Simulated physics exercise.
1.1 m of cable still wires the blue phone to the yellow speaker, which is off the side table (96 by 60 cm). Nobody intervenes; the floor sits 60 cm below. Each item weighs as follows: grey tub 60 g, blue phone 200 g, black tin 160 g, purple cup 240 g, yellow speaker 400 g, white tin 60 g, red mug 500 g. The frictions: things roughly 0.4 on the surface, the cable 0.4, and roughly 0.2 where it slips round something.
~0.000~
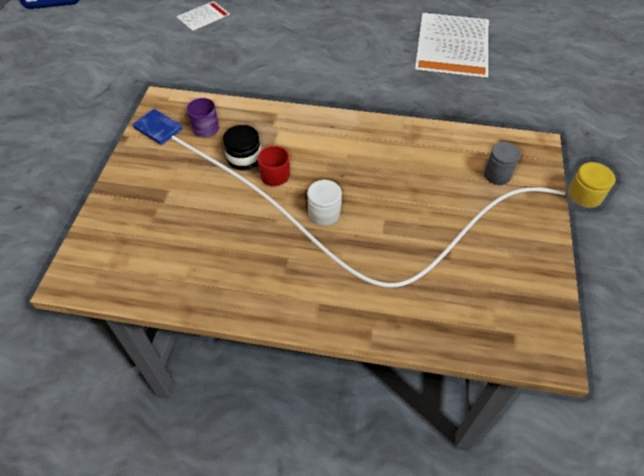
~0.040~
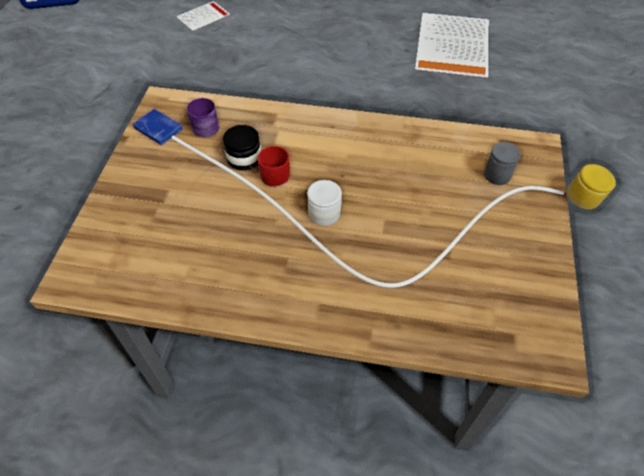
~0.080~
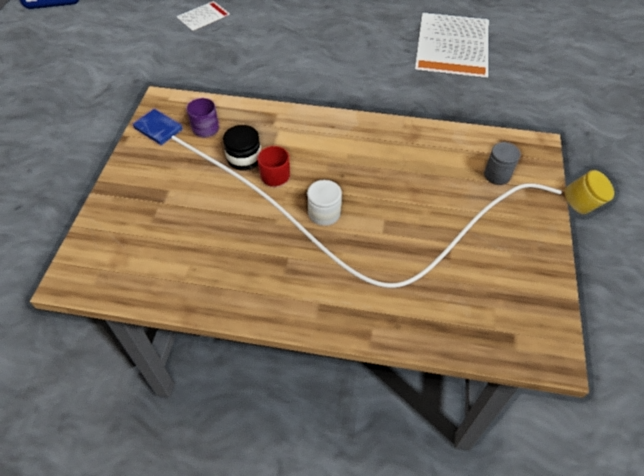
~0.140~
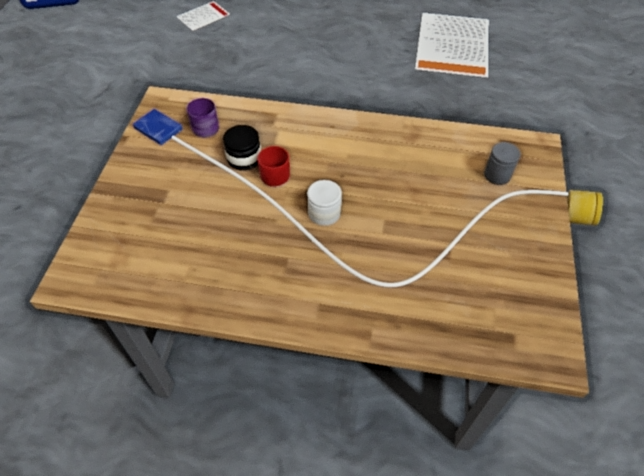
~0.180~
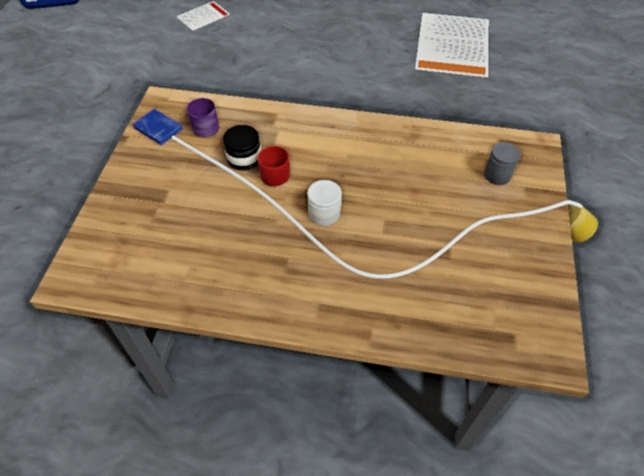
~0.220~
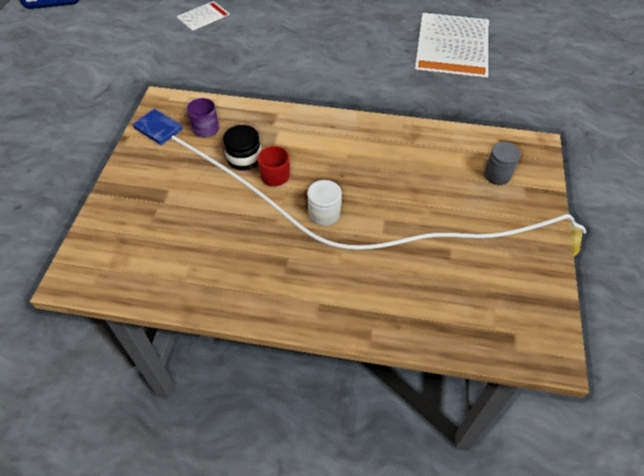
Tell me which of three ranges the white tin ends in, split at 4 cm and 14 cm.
It ends in the top range.
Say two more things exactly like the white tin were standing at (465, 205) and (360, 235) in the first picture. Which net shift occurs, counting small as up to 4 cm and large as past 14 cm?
In order they come out low and high.
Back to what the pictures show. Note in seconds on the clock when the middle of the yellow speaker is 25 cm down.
At 0.30 s.
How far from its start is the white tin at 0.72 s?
About: White tin over the edge.
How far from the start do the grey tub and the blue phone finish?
For the grey tub it's 0 cm, while the blue phone comes to 35 cm.
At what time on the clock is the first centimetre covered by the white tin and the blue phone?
White tin: 0.26 s; blue phone: 0.28 s.
After 0.5 s, the cable's tail end at (226, 165); white tin on its side, 26 cm off its start, blue phone 15 cm off its start, yellow speaker over the edge.
After 0.7 s, the cable's tail end at (263, 199); white tin over the edge, blue phone 28 cm off its start, yellow speaker over the edge.
After 1.0 s, the cable's tail end at (304, 204); white tin over the edge, blue phone 35 cm off its start at (280, 198), yellow speaker over the edge.
After 1.2 s, the cable's tail end at (309, 205); white tin over the edge, blue phone 36 cm off its start, yellow speaker over the edge.
After 2.4 s, the cable's tail end at (309, 205); white tin over the edge, blue phone 36 cm off its start at (285, 199), yellow speaker over the edge, black tin 3 cm off its start at (256, 137).
